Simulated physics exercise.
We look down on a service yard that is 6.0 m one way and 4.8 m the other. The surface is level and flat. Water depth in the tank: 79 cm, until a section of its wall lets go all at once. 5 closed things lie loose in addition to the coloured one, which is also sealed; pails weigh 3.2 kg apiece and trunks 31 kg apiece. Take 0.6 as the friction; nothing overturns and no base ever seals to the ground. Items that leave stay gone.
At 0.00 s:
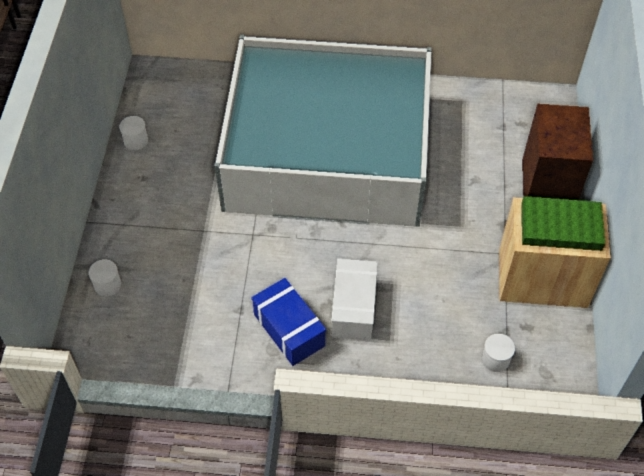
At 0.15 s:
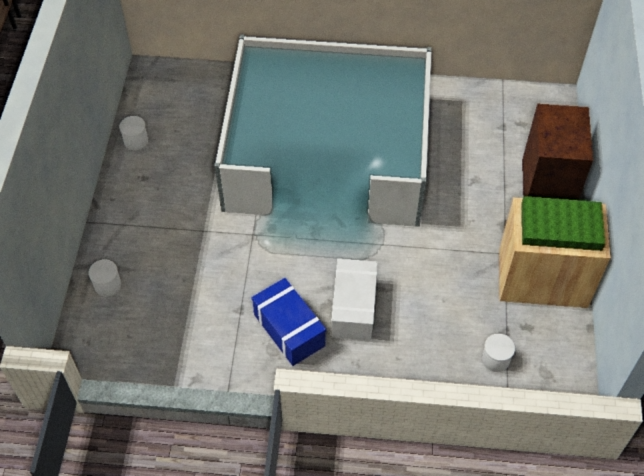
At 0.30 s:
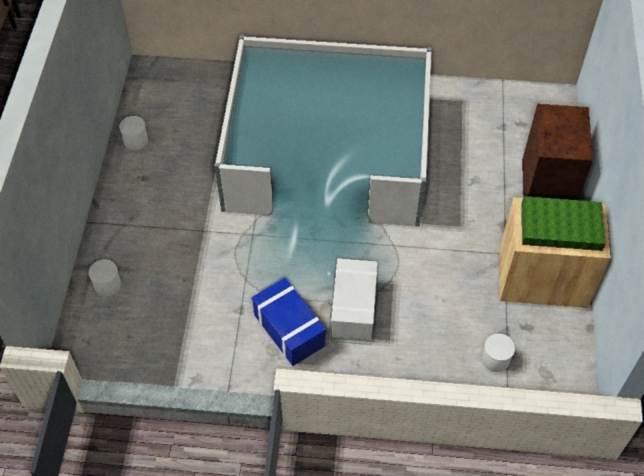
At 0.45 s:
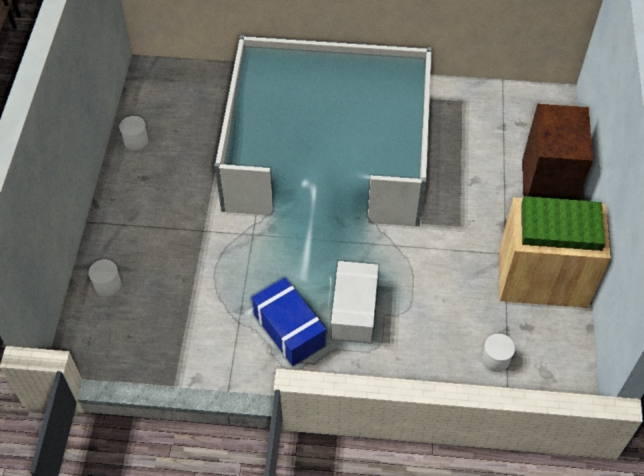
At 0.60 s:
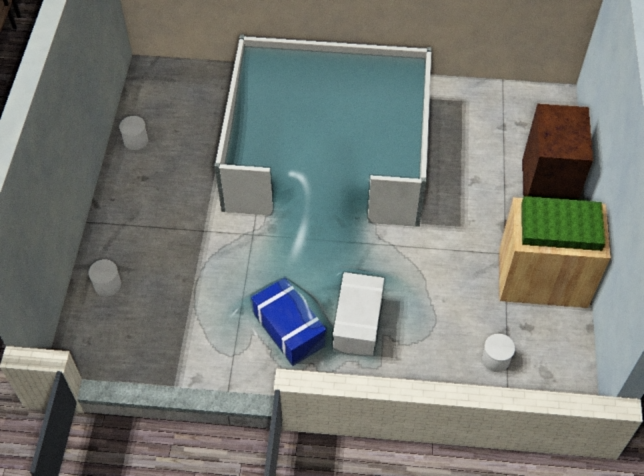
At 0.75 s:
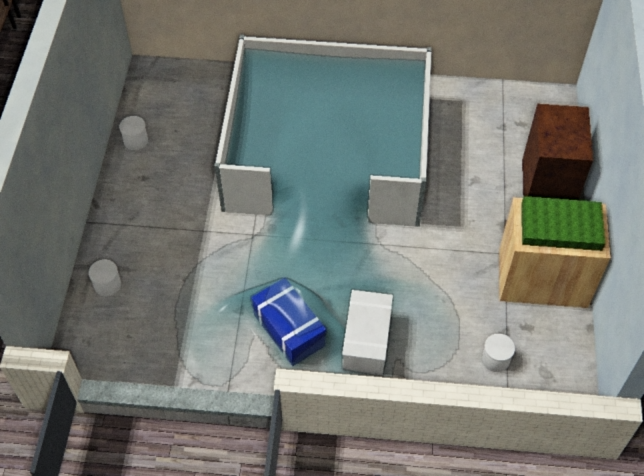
Water poured out through a gap that opened in the front of the tank and spread across the yard floor around the blue trunk, which stayed put, while the white box beside it slid slightly.
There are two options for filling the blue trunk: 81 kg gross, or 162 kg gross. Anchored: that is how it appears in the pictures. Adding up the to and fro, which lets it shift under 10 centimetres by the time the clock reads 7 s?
I would say neither option.
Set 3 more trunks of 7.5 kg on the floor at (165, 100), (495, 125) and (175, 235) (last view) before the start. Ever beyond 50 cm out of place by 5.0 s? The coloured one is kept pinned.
First one stayed within, second stayed within, third stayed within.
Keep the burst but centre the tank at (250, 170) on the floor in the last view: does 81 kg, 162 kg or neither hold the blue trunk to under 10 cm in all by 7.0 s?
Then, put simply, the heavier one is needed.
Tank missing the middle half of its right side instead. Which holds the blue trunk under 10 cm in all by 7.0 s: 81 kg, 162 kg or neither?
Then, in short, the smaller is plenty.
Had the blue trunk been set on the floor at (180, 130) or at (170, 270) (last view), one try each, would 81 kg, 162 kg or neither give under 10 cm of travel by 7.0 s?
At the first place the small mass does it, and at the second the small mass does it.
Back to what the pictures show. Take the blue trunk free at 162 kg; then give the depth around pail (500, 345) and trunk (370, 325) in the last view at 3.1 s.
Around 40 cm and 29 cm.
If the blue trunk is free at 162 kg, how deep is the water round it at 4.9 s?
Close to 9 cm deep.
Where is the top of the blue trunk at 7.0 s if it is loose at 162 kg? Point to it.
(211, 379).
After 1.4 s the blue trunk would be 126 cm from its start with 81 kg and 43 cm from its start with 162 kg; 19 cm of water round it then.
After 3.1 s the blue trunk would be gone out with 81 kg and 111 cm from its start with 162 kg; 10 cm of water round it then.
After 4.9 s the blue trunk would be gone out with 81 kg and 111 cm from its start with 162 kg; 9 cm of water round it then.
After 7.0 s the blue trunk would be gone out with 81 kg and 111 cm from its start with 162 kg; 6 cm of water round it then.
